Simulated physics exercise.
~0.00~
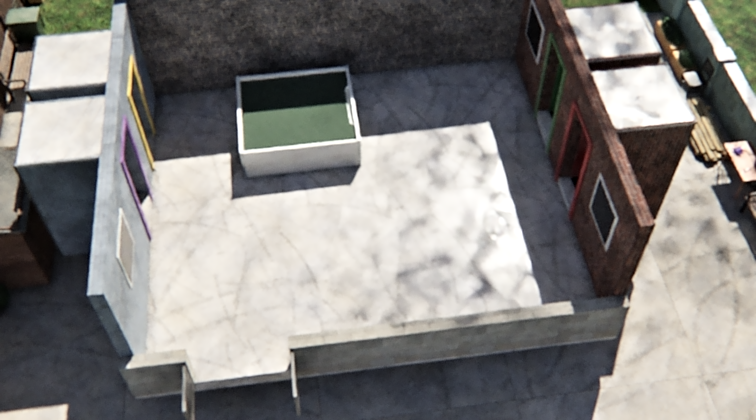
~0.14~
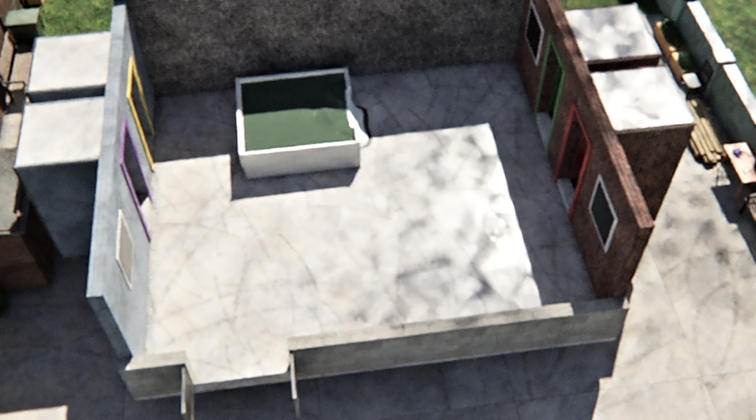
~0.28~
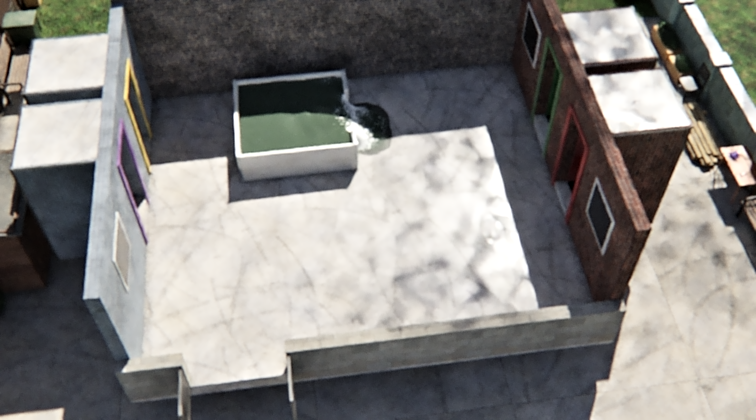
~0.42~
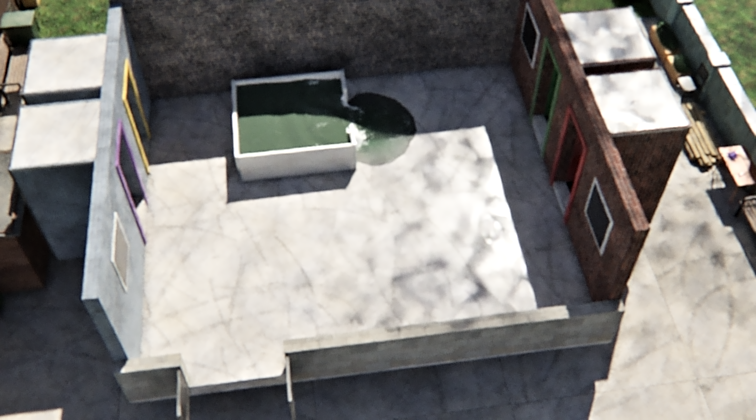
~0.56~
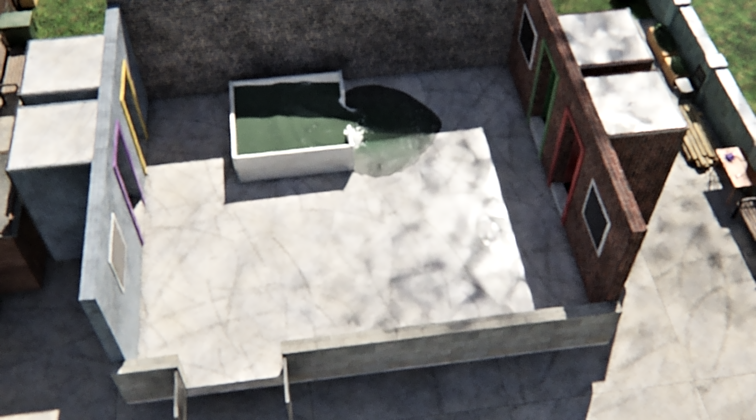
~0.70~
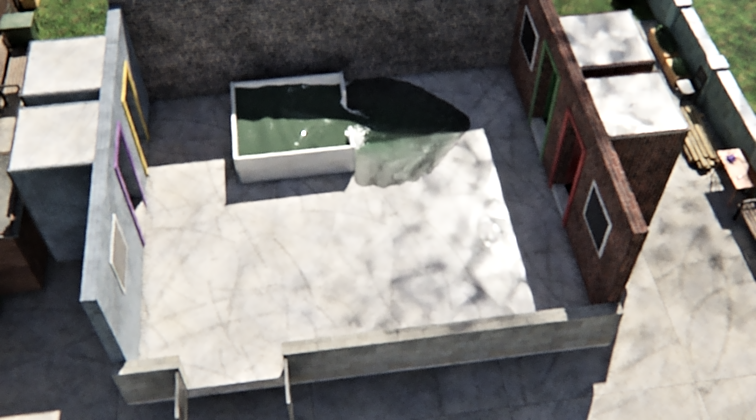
The footage shows a white-walled open tank of dark green water in a sunlit back court; part of its right side gives way, and water pours out, spreading across the pale floor towards the brown wall on the right.
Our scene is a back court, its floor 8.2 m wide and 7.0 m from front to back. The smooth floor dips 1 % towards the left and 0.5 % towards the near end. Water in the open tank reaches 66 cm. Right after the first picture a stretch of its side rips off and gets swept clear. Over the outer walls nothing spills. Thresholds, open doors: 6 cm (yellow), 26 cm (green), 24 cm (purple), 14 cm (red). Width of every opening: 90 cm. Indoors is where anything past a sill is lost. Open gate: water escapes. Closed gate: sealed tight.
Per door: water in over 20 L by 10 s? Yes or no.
Yellow door no, green door no, purple door no, red door no.
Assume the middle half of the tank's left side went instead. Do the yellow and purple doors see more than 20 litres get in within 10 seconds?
Compared with that limit, yellow goes higher while purple falls short.
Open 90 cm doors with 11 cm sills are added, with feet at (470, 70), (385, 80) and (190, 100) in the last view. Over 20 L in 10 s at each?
More, less, less.
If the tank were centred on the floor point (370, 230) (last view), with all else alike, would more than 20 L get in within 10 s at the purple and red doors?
Purple: Within limit; red: Too much.
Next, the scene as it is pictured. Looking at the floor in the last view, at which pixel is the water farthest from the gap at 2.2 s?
That would be close to (559, 222).
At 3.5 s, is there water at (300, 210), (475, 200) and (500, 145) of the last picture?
Going in order, clear, then covered, then covered.
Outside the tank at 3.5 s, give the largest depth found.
Depth: Approx. 25 cm.
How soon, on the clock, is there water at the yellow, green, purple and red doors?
Door times: Yellow 9.0 s / green 1.2 s / purple 9.5 s / red 2.0 s.
After 1.4 s water covers 25 % of the floor and is deepest (40 cm) near (350, 130); yellow door not reached, green door 13 cm at the sill, 0 L in, purple door not reached, red door not reached.
After 2.2 s water covers 30 % of the floor and is deepest (36 cm) near (500, 73); yellow door not reached, green door 21 cm at the sill, 0 L in, purple door not reached, red door 14 cm at the sill, 0 L in.
After 3.5 s water covers 35 % of the floor and is deepest (25 cm) near (350, 130); yellow door not reached, green door 19 cm at the sill, 0 L in, purple door not reached, red door 12 cm at the sill, 1 L in.
After 6.0 s water covers 50 % of the floor and is deepest (18 cm) near (515, 334); yellow door not reached, green door 11 cm at the sill, 0 L in, purple door not reached, red door 9 cm at the sill, 1 L in.
After 10.0 s water covers 80 % of the floor and is deepest (12 cm) near (139, 373); yellow door 3 cm at the sill, 0 L in, green door 7 cm at the sill, 0 L in, purple door 2 cm at the sill, 0 L in, red door 6 cm at the sill, 1 L in.
